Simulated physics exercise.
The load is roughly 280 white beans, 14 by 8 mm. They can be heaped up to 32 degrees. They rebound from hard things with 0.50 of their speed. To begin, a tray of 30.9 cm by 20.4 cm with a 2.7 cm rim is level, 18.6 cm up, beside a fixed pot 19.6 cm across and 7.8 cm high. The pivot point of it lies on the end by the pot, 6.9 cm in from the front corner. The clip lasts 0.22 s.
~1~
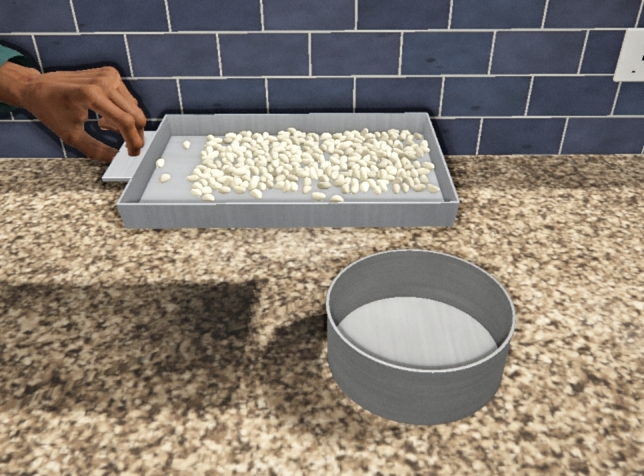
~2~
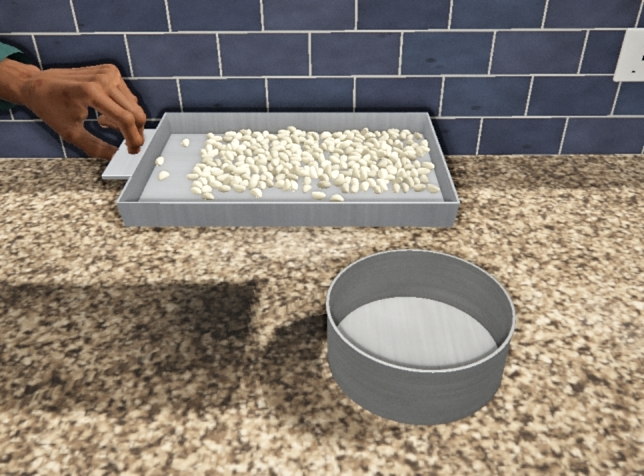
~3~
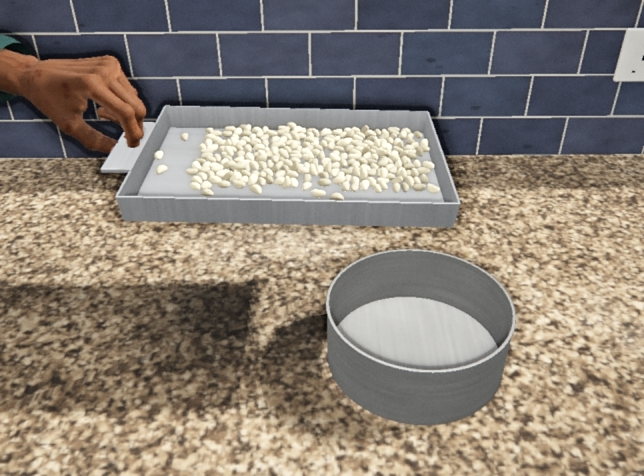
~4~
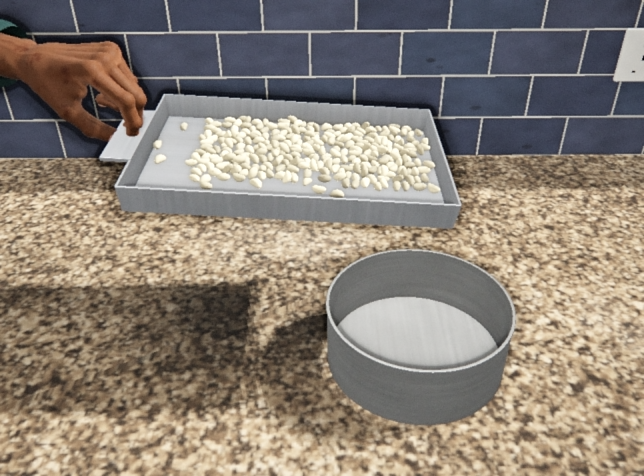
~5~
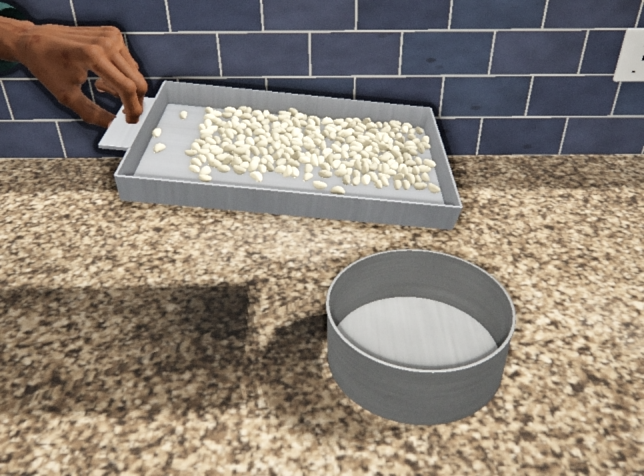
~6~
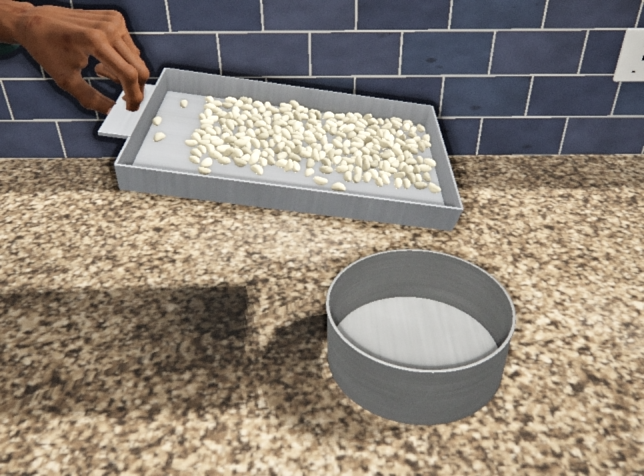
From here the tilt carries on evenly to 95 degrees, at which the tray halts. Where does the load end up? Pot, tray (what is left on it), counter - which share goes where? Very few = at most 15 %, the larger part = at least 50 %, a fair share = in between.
Pot - the larger part, tray - very few, counter - very few.
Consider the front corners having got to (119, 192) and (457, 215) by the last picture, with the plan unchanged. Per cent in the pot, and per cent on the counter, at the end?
Pot 90; counter 5.
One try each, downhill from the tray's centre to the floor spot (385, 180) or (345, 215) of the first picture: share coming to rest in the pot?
Near 40 and 95 percent, in that order.
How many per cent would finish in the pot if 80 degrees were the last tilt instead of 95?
I'd expect some 70 per cent in the pot.
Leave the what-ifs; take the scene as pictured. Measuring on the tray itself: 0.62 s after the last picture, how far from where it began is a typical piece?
10 cm.
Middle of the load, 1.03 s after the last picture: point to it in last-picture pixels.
The middle of the load should be at about (455, 189) by then.
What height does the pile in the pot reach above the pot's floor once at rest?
3.0 cm.
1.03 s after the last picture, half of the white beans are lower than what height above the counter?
About 20 cm.
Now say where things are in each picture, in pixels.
Tray tilt 0 degrees, front corners at (121, 203) and (456, 201); middle of the pieces at (308, 162); pot at (419, 303), in the first picture.
Tray tilt 0 degrees, front corners at (120, 201) and (456, 201); middle of the pieces at (308, 161), in the second picture.
Tray tilt 2 degrees, front corners at (120, 195) and (457, 202); middle of the pieces at (308, 158), in the third picture.
Tray tilt 5 degrees, front corners at (119, 185) and (458, 204), lowest corner right front; middle of the pieces at (308, 153), in the fourth picture.
Tray tilt 7 degrees, front corners at (119, 174) and (459, 205), lowest corner right front; middle of the pieces at (309, 147), in the fifth picture.
Tray tilt 10 degrees, front corners at (119, 163) and (460, 207), lowest corner right front; middle of the pieces at (310, 141); pot at (419, 303), in the sixth picture.
Then, 0.62 s after the last picture, tilt 50 degrees; the tray holds 100 %, the pot 0 %.
Then, 1.03 s after the last picture, tilt 77 degrees; the tray holds 80 %, the pot 10 %.
Then, 1.53 s after the last picture, tilt 95 degrees; the tray holds 15 %, the pot 70 %.
In the end, pot 90 %, tray 0 %, counter 5 %.
